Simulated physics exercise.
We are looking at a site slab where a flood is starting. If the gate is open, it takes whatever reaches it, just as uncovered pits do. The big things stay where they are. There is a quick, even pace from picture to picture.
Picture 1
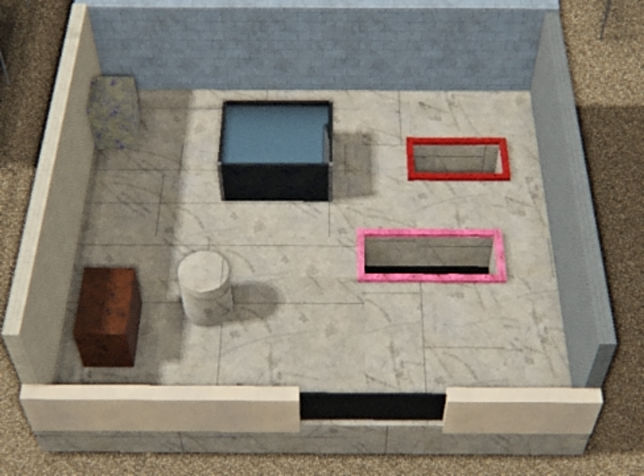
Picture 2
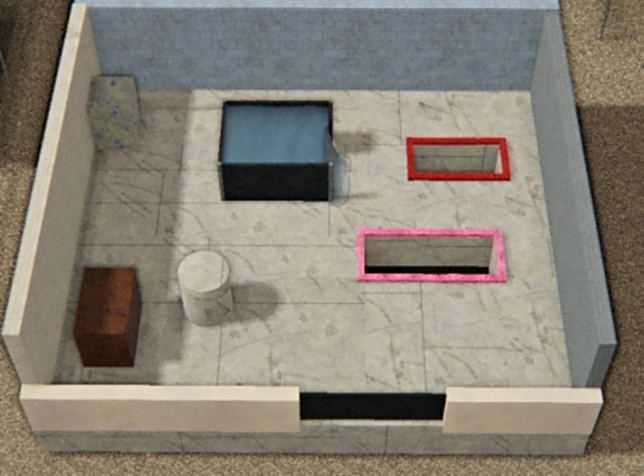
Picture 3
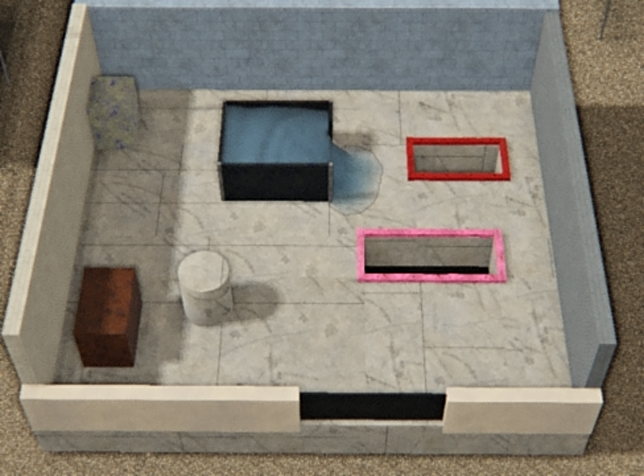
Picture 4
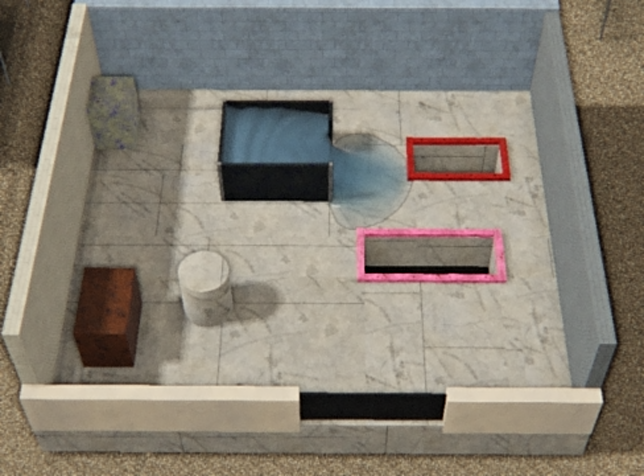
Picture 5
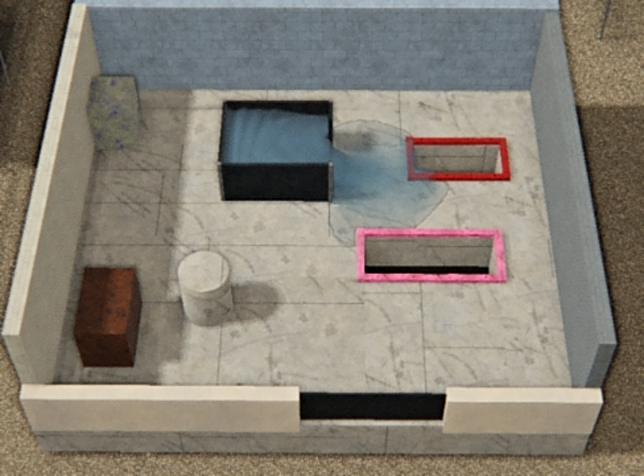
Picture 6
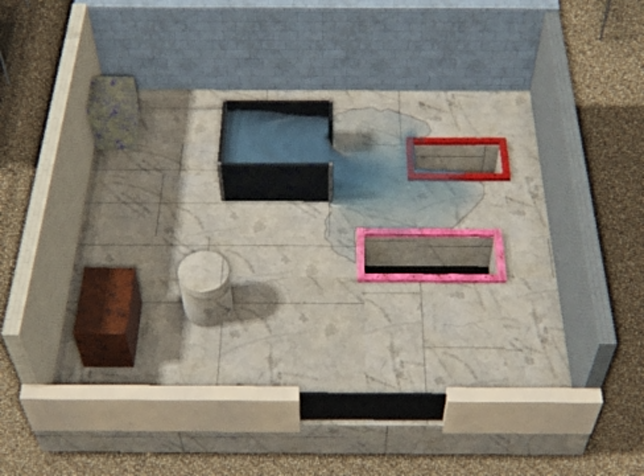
In this clip, water pours from the right side of a dark, open-topped tank inside a low-walled enclosure and spreads rightward across the pale floor, forming a widening puddle around the red-rimmed opening and near the pink-rimmed one.
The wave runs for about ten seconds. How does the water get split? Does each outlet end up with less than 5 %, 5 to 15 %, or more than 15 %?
The gate soaks up scarcely any - beneath five per cent, the pink pit soaks up a medium amount - five to fifteen per cent, the red pit soaks up a great deal - past fifteen per cent.
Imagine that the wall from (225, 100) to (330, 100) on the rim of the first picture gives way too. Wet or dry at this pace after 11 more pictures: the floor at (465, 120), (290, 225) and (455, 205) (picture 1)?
Point 1: Inundated; point 2: Unwetted; point 3: Unwetted.
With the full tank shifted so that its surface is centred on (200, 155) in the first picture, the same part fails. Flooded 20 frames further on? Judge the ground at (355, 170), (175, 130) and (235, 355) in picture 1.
In sequence: Inundated, next unflooded, then unflooded.
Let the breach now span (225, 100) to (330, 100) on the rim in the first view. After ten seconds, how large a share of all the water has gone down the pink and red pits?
The pink pit gets 0 per cent and the red pit 6 per cent.
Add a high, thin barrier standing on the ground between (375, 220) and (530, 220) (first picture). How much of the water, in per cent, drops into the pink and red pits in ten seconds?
I'd say pink collects roughly 2 % while red collects roughly 20 %.
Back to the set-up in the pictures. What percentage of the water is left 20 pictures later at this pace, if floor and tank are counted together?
I make it around 78 per cent.
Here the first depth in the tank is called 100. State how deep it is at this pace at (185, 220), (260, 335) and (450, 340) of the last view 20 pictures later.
In order: 0, 0, 2 %.
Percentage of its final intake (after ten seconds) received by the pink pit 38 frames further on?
Close to 100 %.
A moment on, water covers 20 % of the floor; the gate 0 %, the pink pit 2 %, the red pit 6 %.
Next, water covers 25 % of the floor; the gate 0 %, the pink pit 6 %, the red pit 12 %.
Then, water covers 30 % of the floor; the gate 0 %, the pink pit 8 %, the red pit 15 %.
Later, water covers 50 % of the floor; the gate 0 %, the pink pit 8 %, the red pit 17 %.
In the end, water covers 80 % of the floor; the gate 0 %, the pink pit 8 %, the red pit 17 %.
